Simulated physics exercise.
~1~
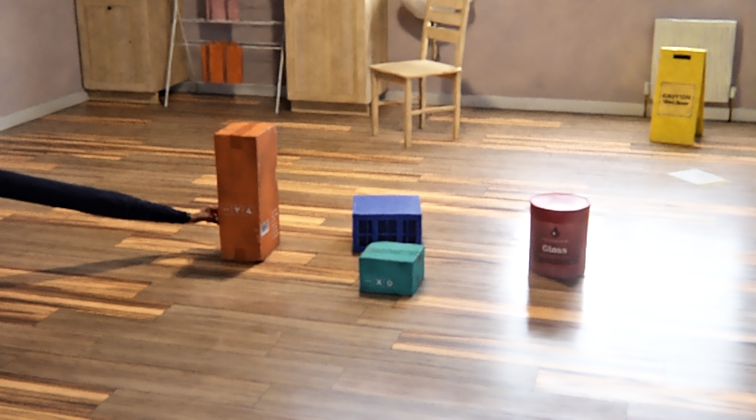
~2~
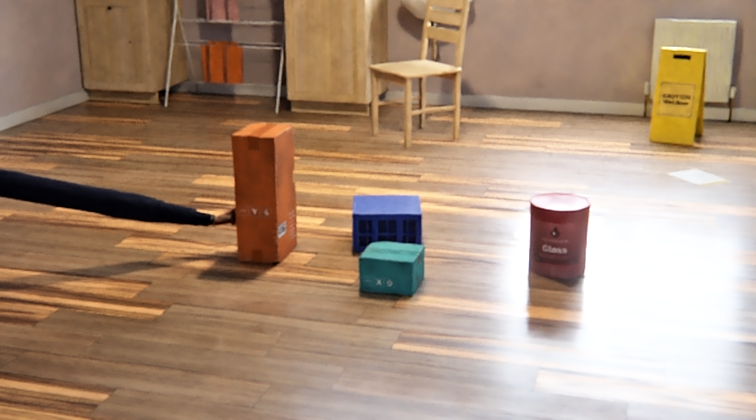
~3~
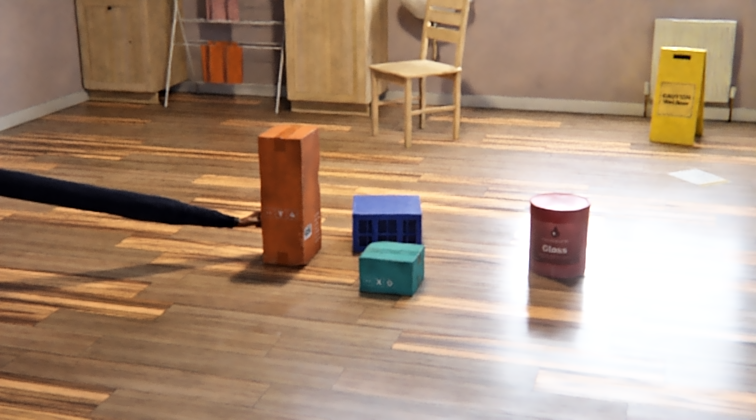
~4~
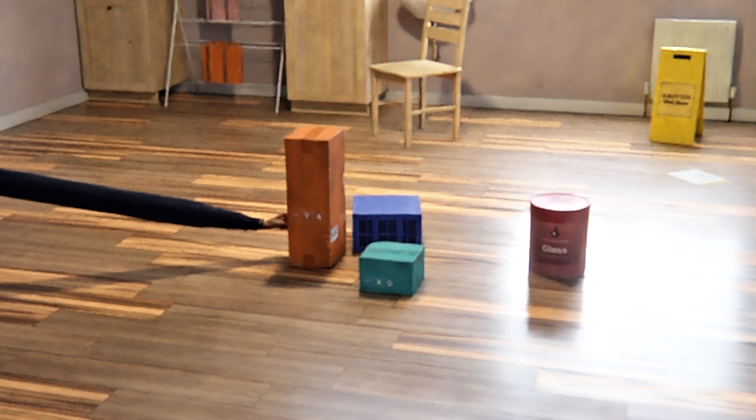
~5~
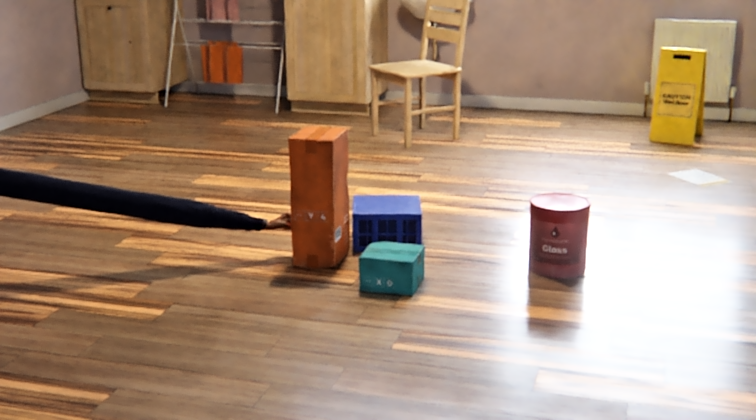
We see an outstretched arm push a tall orange box to the right across a wooden floor toward a blue crate and a turquoise parcel, with a red pail farther right. The box slides without tipping and ends upright beside the crate, while the other objects stay put.
